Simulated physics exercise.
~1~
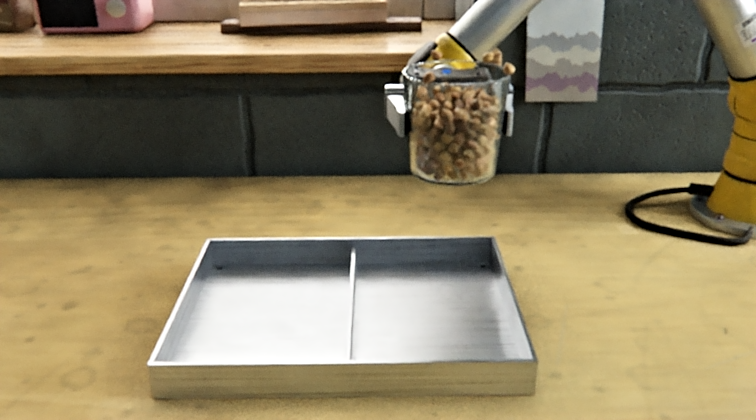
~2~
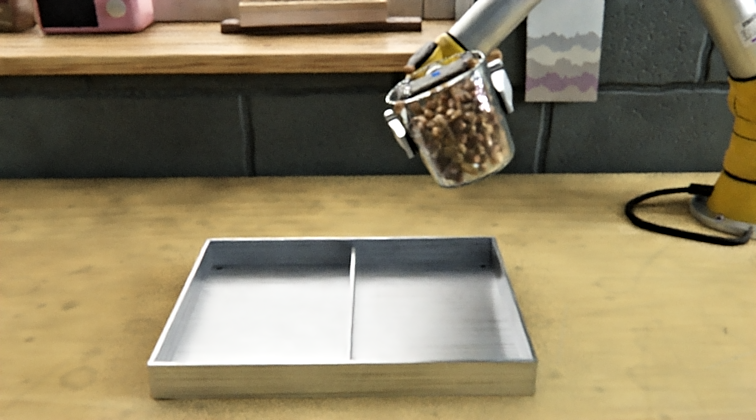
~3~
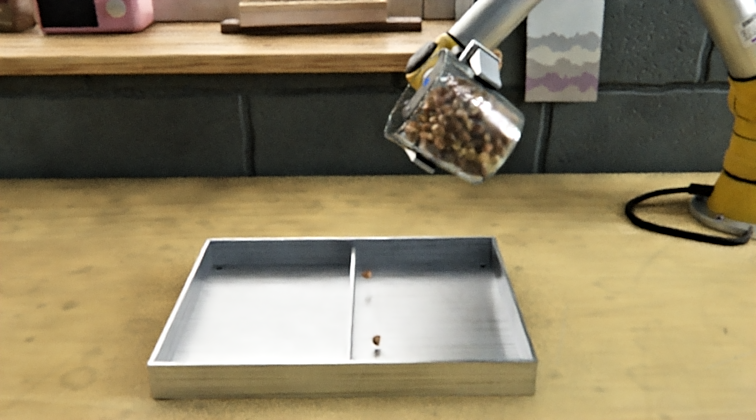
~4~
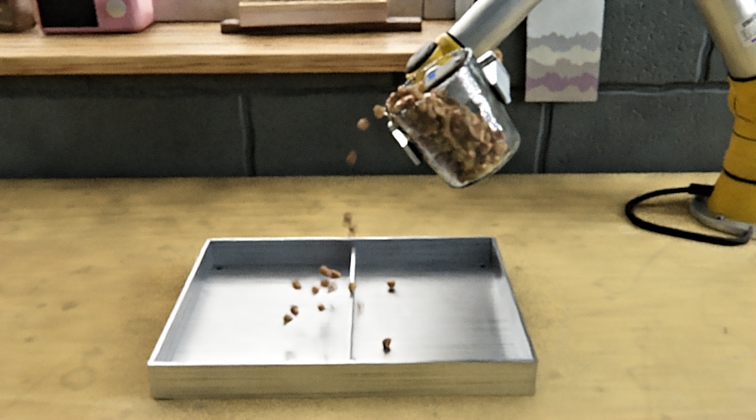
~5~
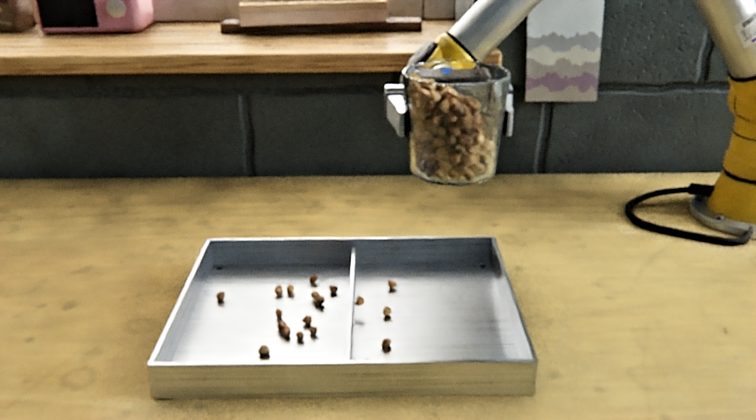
On a wooden tabletop against a grey block wall, a robot arm tips a clear cup of brown dried beans toward a divided metal tray, spilling a few into both sections, then returns the still mostly full cup upright, with more of the spilled beans lying in the left section.
